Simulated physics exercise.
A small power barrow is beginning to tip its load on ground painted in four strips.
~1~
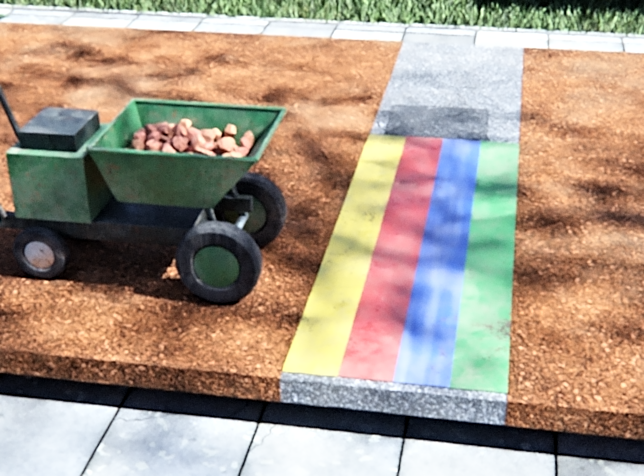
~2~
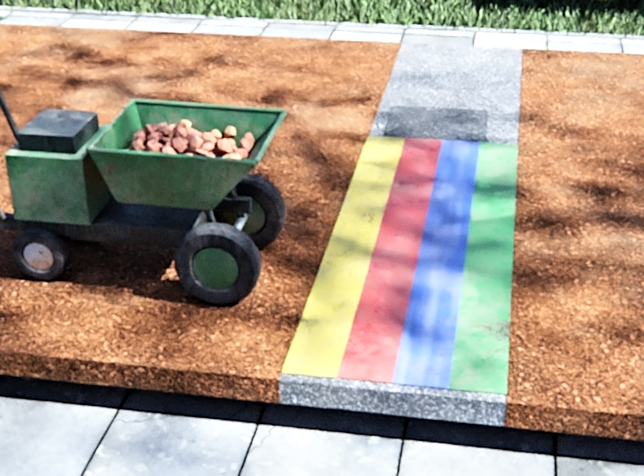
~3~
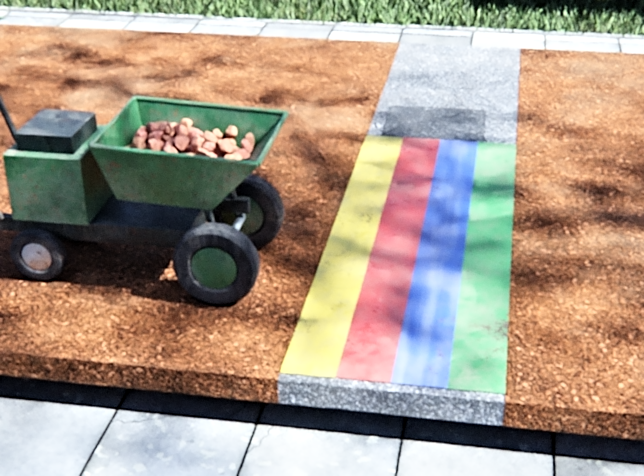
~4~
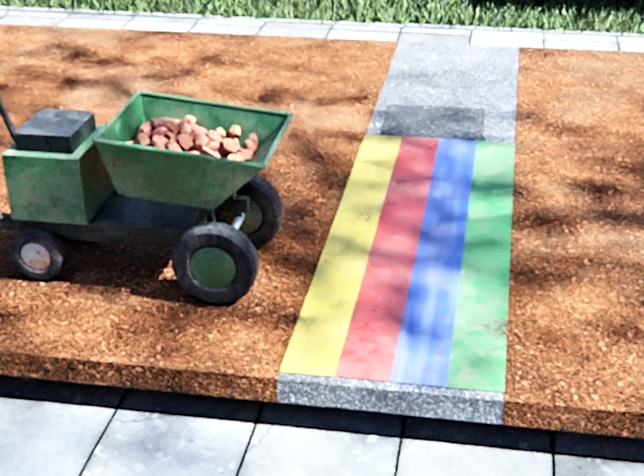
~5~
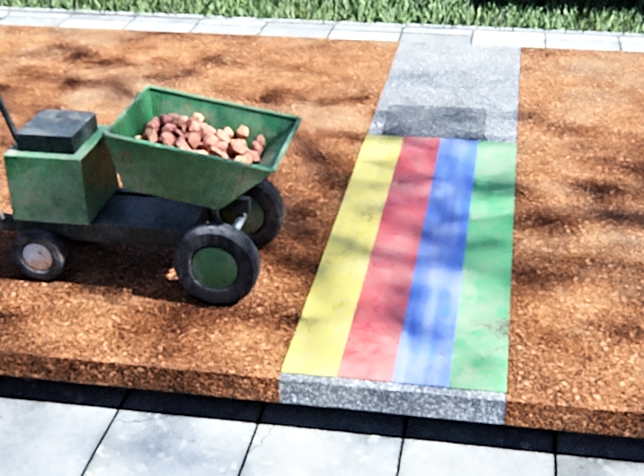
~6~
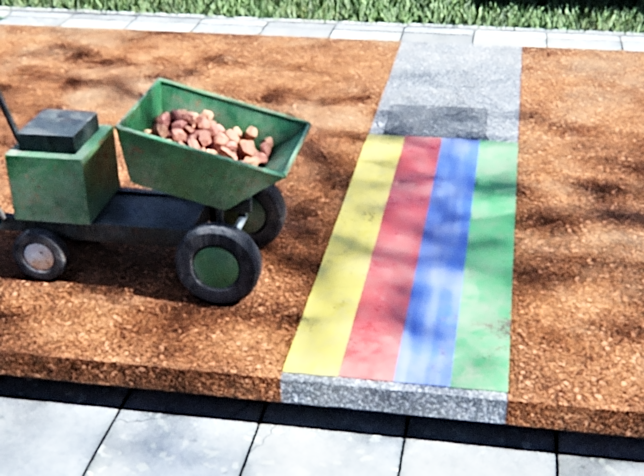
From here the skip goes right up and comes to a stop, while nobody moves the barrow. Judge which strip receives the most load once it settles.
The strip receiving the most is the red one.
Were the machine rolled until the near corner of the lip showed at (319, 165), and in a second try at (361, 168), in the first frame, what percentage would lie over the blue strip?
In order, 50 % followed by 10 %.
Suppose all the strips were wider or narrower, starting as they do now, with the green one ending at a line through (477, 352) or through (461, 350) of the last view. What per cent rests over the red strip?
Roughly 40 % and 30 %.
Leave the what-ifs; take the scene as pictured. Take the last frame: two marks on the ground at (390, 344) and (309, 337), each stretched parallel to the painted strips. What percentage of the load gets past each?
Near 30 % and near 80 %, in that order.
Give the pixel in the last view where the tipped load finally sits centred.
It settles centred around (392, 277).
Soon, skip tipped steeply; all in the skip.
A while on, skip tipped steeply; most in the skip; a stray few over the yellow strip; a small part over the red strip; a stray few over the blue strip; a stray few falling.
Towards the end, skip tipped right over; about a quarter in the skip; a small part over the yellow strip; about half over the red strip; about a quarter over the blue strip; a small part over the green strip; a stray few off the paint.
Finally, skip tipped right over; a small part in the skip; a small part over the yellow strip; about half over the red strip; about a quarter over the blue strip; a small part over the green strip; a stray few off the paint.
